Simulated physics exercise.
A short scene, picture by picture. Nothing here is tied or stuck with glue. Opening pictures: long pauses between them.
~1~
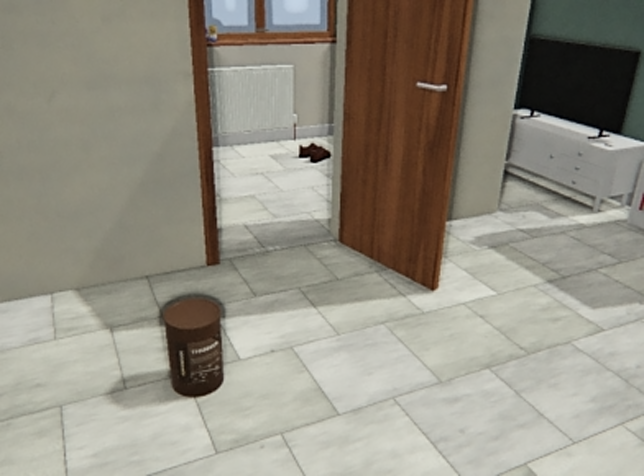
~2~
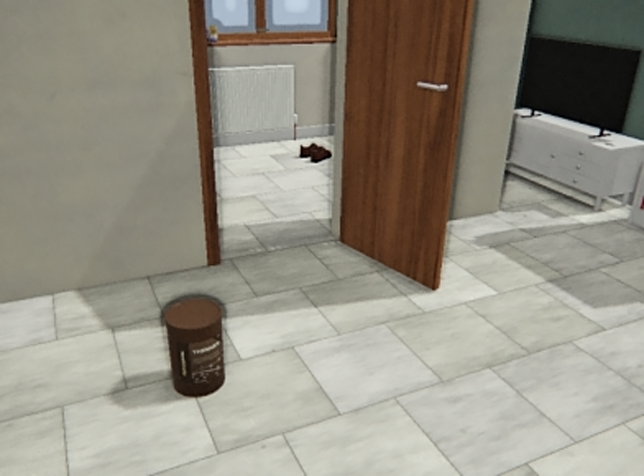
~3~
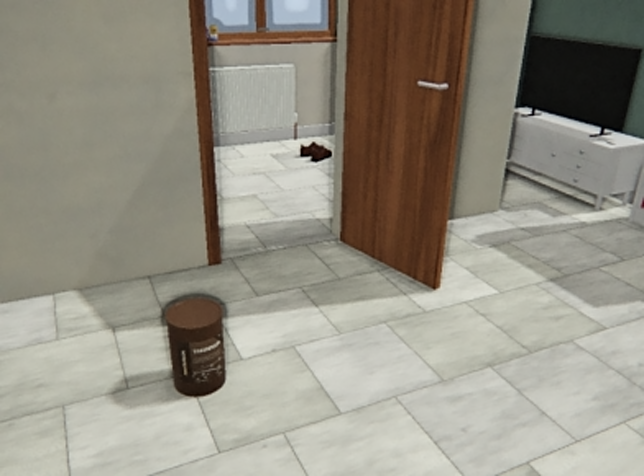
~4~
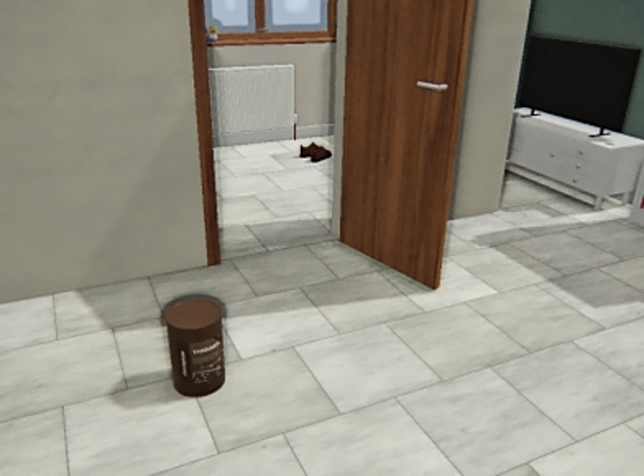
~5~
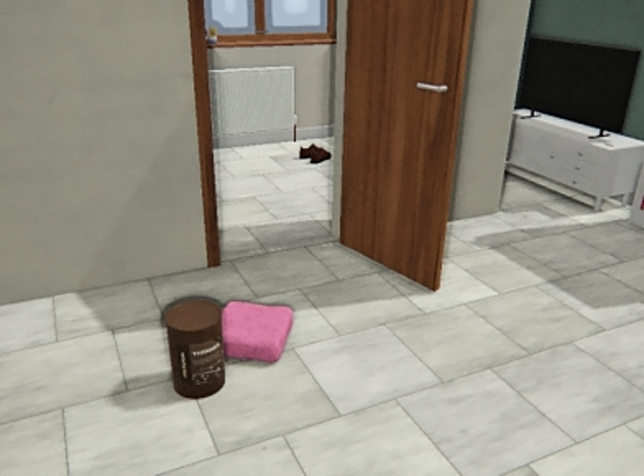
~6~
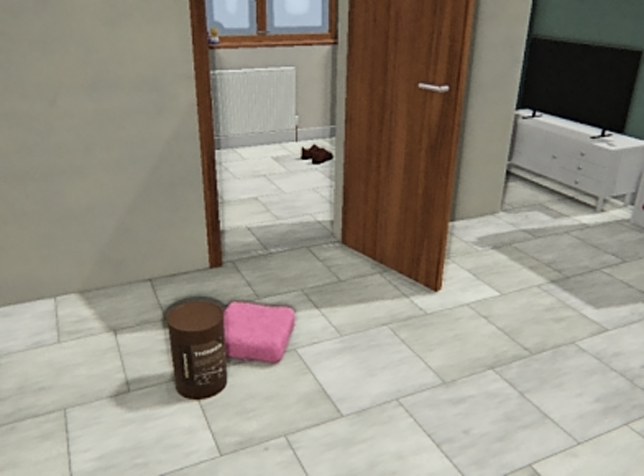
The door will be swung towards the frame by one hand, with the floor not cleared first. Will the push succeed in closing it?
The door is pushed home.
Then, 0.70 s later than the last frame, open by 88°.
Then, 1.40 s later than the last frame, open by 62°.
Then, 2.10 s later than the last frame, open by 35°.
Then, 2.70 s later than the last frame, open by 12°.
When it is over, open by 0°; both as before. End places, in pixels of the last picture, pink cushion near (253, 331).
